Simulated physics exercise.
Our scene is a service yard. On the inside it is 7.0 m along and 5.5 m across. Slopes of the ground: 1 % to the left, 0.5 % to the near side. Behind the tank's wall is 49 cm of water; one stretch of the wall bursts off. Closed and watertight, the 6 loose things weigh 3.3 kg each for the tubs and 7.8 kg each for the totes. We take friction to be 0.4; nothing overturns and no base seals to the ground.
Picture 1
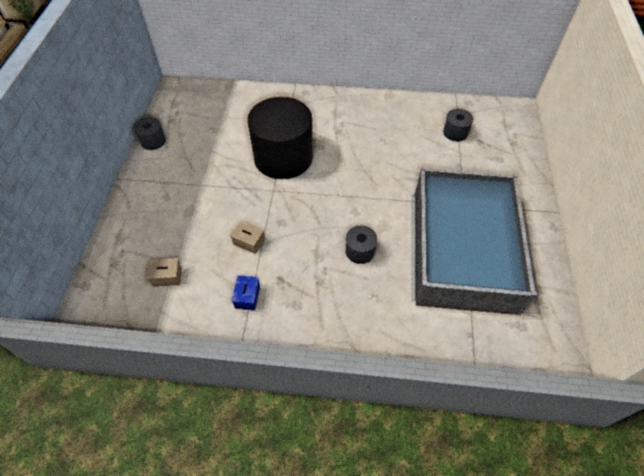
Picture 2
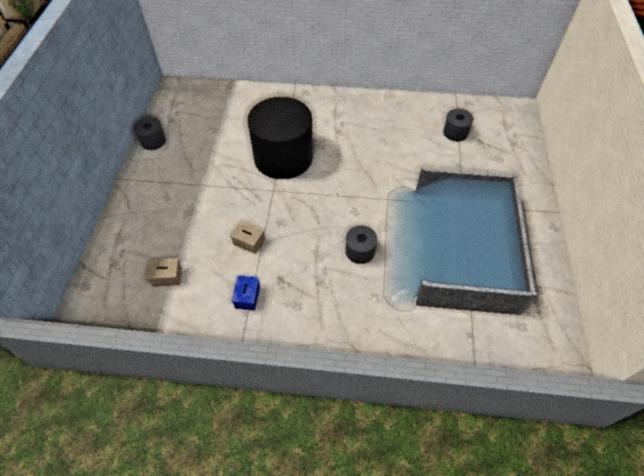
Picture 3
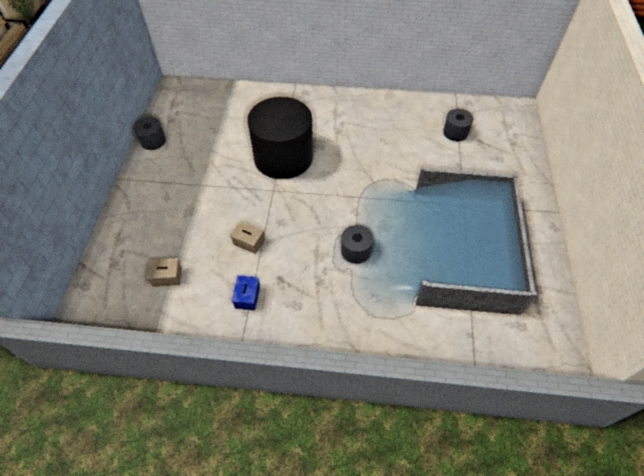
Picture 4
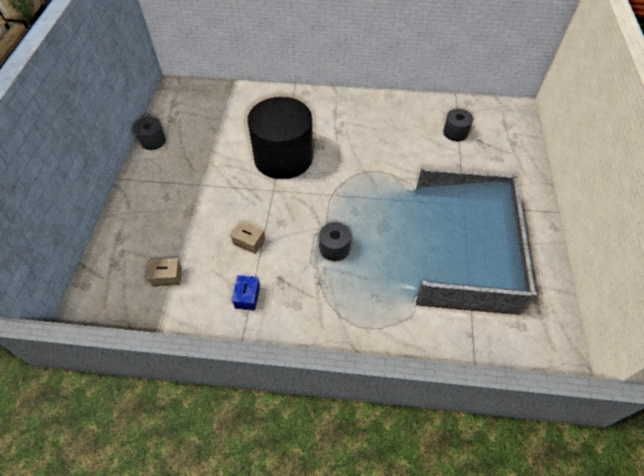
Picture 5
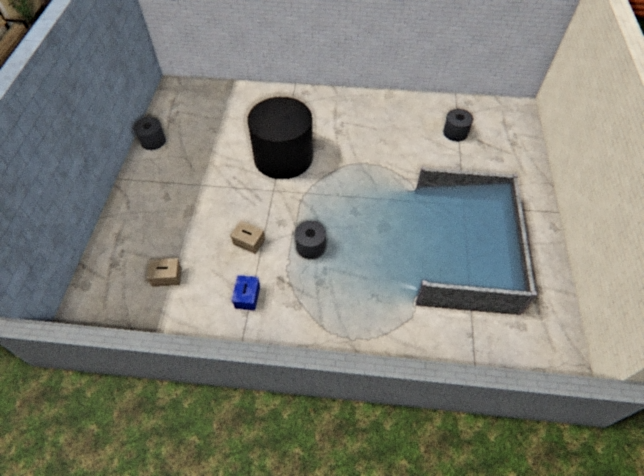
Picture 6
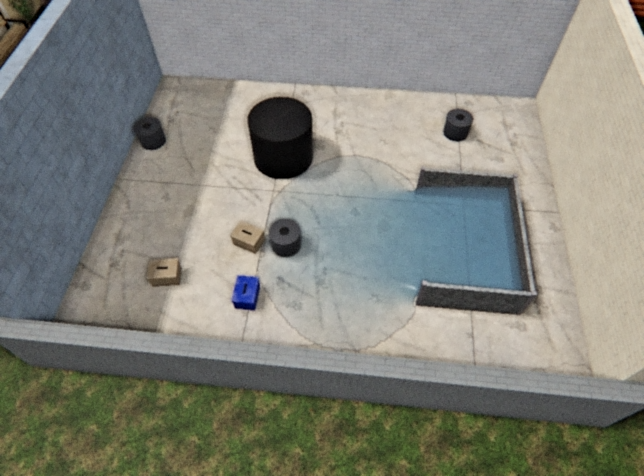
At the start, water fills a walled tank at the right of a yard holding dark cylinders, two tan boxes and a blue one. The tank's left wall gives way and water spreads leftward across the floor, pushing the nearest small dark cylinder left toward the boxes, while the other objects stay still.
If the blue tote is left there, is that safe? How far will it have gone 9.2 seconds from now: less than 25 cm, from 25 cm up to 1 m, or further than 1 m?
It will have gone further than 1 m.
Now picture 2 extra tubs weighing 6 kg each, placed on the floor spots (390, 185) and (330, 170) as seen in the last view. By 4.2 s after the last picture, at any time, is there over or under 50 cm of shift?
In that order: More, more.
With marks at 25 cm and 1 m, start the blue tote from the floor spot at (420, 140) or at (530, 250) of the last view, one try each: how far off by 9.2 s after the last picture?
Run 1: It remains nearly still. Run 2: It remains nearly still.
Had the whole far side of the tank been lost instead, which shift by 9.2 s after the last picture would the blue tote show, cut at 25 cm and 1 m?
Afterwards the blue tote stays almost motionless.
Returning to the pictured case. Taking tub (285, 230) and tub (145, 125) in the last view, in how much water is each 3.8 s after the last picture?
Depth approx. 13 cm / 8 cm.
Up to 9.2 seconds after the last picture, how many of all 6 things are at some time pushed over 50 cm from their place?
Count: 5.
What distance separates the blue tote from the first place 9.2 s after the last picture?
Roughly 250 cm.
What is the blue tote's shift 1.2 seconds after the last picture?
Displacement by then near 120 cm.
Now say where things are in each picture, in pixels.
In the first frame, the blue tote at (245, 289) rests on the ground; 2.5 m2 under water; 0 of 6 have shifted.
In the second frame, the blue tote at (245, 289), on the bottom; water covers 3.4 m2; 0 of 6 have shifted.
In the third frame, the blue tote at (245, 289), on the bottom; water covers 4.4 m2; 1 of 6 have shifted.
In the fourth frame, the blue tote at (245, 289), on the bottom; water covers 5.6 m2; 1 of 6 have shifted.
In the fifth frame, the blue tote at (245, 289), on the bottom; water covers 7.1 m2; 1 of 6 have shifted.
In the sixth frame, the blue tote at (245, 289), on the bottom; water covers 8.6 m2; 1 of 6 have shifted.
Then, 1.2 s after the last picture the blue tote is near (155, 305), 1.2 m from its start, aground; 1 afloat.
Then, 3.8 s after the last picture the blue tote is near (60, 319), 2.4 m from its start, afloat; 5 afloat.
Then, 6.2 s after the last picture the blue tote is near (68, 315), 2.3 m from its start, afloat; 4 afloat.
Then, 9.2 s after the last picture the blue tote is near (67, 314), 2.3 m from its start, aground; 2 afloat.
